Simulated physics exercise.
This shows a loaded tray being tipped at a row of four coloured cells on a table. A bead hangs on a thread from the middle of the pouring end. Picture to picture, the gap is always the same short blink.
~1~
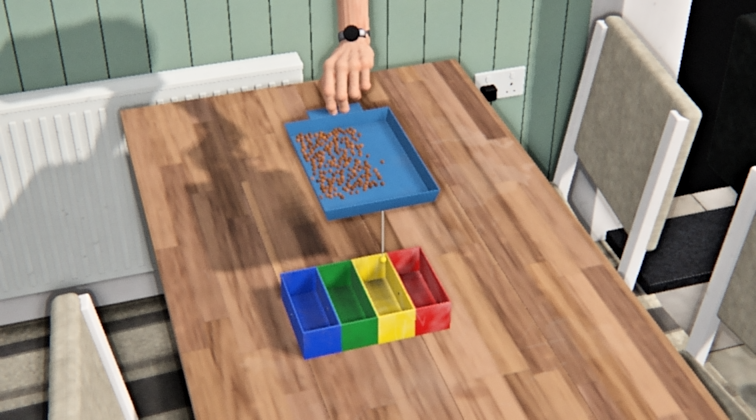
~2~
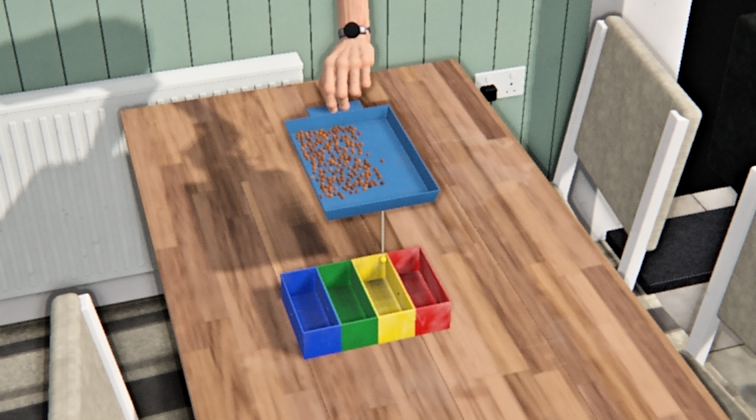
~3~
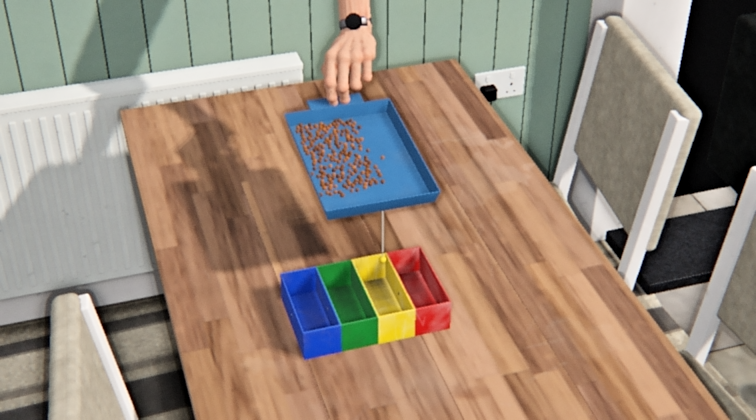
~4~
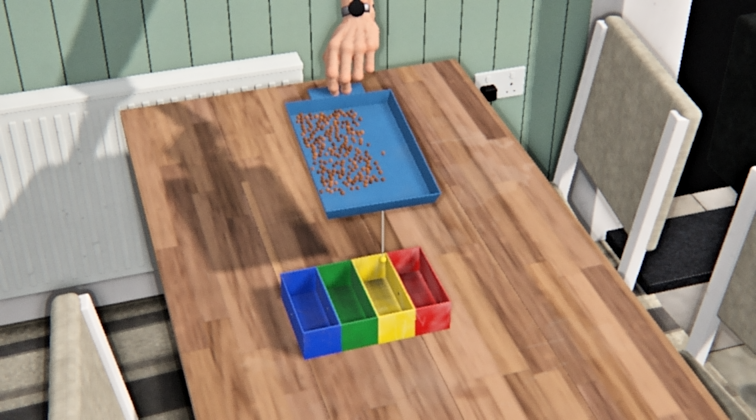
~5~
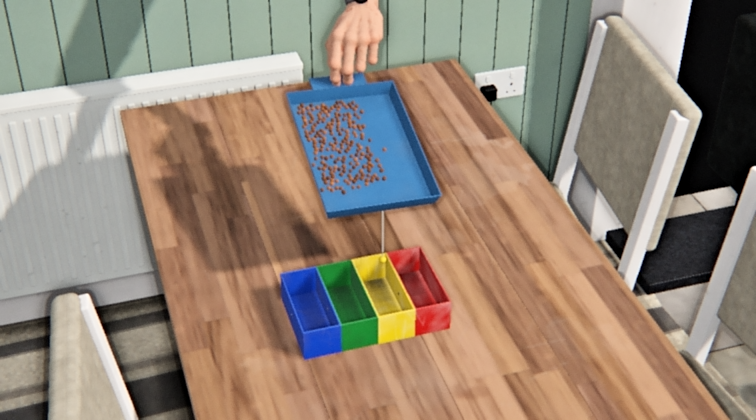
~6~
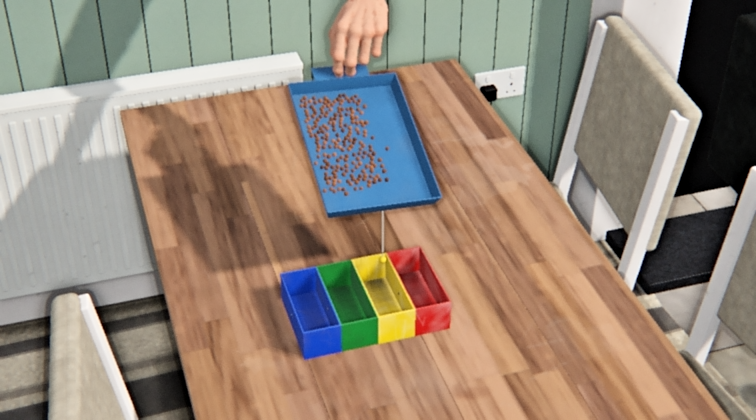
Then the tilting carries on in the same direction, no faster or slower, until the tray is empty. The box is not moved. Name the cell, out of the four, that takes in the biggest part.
Red.
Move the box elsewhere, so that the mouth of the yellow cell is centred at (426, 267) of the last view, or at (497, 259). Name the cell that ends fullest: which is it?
Try 1 - that yellow cell. Try 2 - the blue cell.
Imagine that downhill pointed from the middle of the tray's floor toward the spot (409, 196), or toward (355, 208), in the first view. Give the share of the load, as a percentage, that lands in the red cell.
Respectively 30 % and 0 %.
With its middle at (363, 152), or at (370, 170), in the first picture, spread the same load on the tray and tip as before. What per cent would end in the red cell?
First try 60 %, second try 50 %.
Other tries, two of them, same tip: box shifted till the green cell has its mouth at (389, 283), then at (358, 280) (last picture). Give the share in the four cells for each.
Estimates in order: 100 percent, 90 percent.
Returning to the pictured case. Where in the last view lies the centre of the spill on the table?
Look around (475, 302) in the last picture.
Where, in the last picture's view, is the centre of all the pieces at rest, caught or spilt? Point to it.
Roughly pixel (426, 308).
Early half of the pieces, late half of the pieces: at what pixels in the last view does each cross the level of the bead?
I'd put it at roughly (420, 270), and after that at roughly (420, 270).
Shortly afterwards, tray tipped steeply; the bulk on the tray; only a few in the red cell; only a few in the yellow cell; a little falling or outside the box.
Next, tray tipped past a quarter turn; near a quarter on the tray; near a quarter in the red cell; a little in the yellow cell; only a few in the green cell; near half falling or outside the box.
Some moments later, tray tipped past a quarter turn; near half in the red cell; near a quarter in the yellow cell; only a few in the green cell; near a quarter falling or outside the box.
In the end, tray tipped past a quarter turn; near half in the red cell; near a quarter in the yellow cell; only a few in the green cell; none at all in the blue cell; near a quarter outside the box.
